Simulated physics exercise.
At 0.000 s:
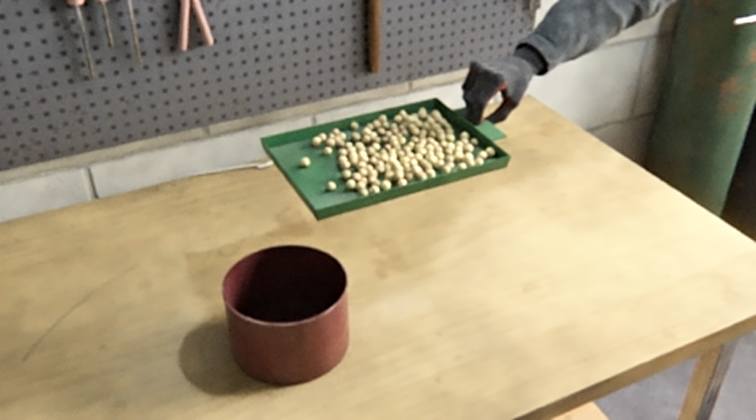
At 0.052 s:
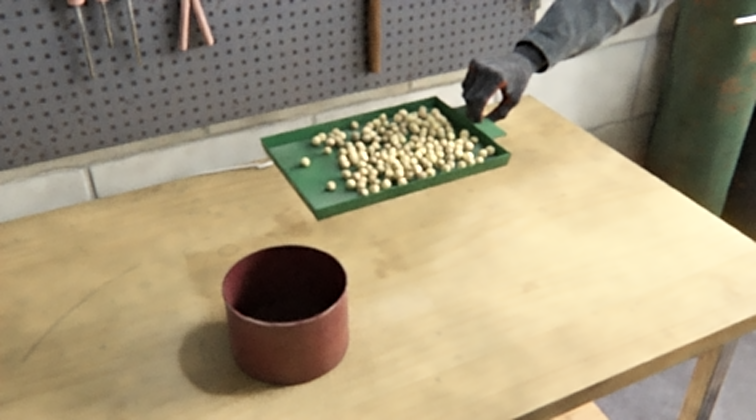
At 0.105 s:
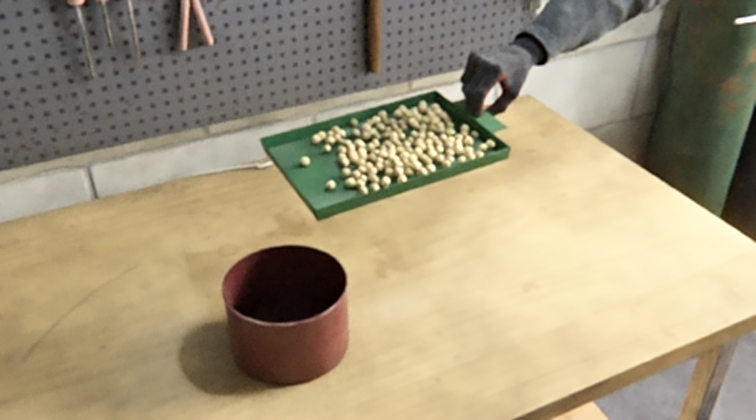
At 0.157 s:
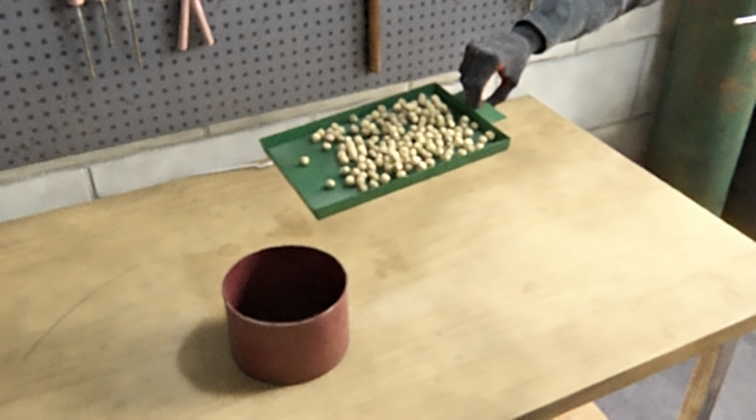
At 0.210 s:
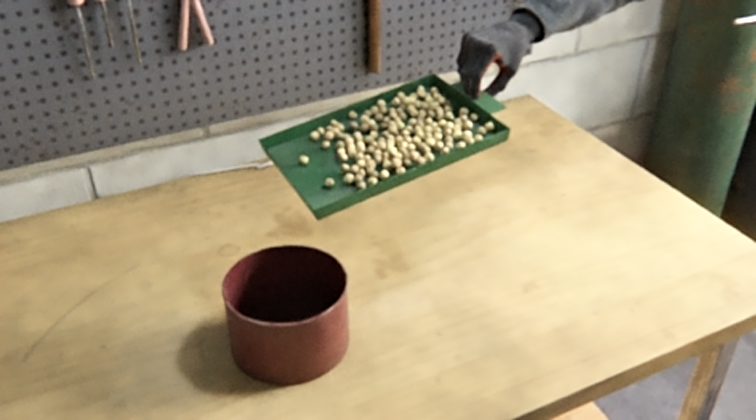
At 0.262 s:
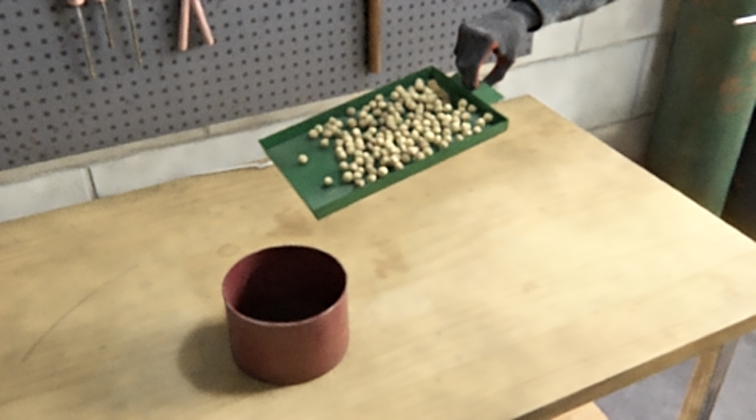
A dark-gloved hand and grey sleeve reach in from the upper right over a pale wooden workbench, seen from above at an angle, before a grey pegboard with hanging tools. The hand grips a green rimmed tray of round, cream-coloured nuts, behind a dark red pot. It slowly raises the tray's right and back side, slanting it toward the left front, while the nuts barely shift and the view stays still.
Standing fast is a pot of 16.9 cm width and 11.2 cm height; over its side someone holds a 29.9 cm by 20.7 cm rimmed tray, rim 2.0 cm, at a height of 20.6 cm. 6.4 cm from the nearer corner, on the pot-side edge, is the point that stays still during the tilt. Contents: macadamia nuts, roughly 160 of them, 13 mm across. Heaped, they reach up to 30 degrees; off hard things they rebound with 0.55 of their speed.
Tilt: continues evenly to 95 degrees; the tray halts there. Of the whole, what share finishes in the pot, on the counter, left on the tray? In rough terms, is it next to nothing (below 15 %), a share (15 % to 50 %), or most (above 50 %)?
Roughly: Pot: A share, counter: Most, tray: Next to nothing.
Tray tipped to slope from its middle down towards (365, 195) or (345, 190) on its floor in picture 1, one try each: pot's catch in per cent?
That would be close to 55 per cent and then close to 95 per cent.
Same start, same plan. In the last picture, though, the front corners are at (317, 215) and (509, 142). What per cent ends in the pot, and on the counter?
Pot 80, counter 20.
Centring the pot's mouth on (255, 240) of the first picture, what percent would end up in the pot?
About 85 per cent.
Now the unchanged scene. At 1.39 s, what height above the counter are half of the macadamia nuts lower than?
Some 26 cm.
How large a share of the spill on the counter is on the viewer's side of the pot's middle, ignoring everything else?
Roughly 0 per cent.
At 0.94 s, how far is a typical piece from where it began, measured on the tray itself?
Some 13 cm.
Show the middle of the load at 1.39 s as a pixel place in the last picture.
Approximately (287, 149) in the last picture.
After 0.94 s, tilt 51 degrees; the tray holds 100 %, the pot 0 %.
After 1.39 s, tilt 77 degrees; the tray holds 90 %, the pot 5 %.
After 1.91 s, tilt 95 degrees; the tray holds 15 %, the pot 20 %.
By 3.3 s all is still; pot 30 %, counter 70 %, tray 0 %.
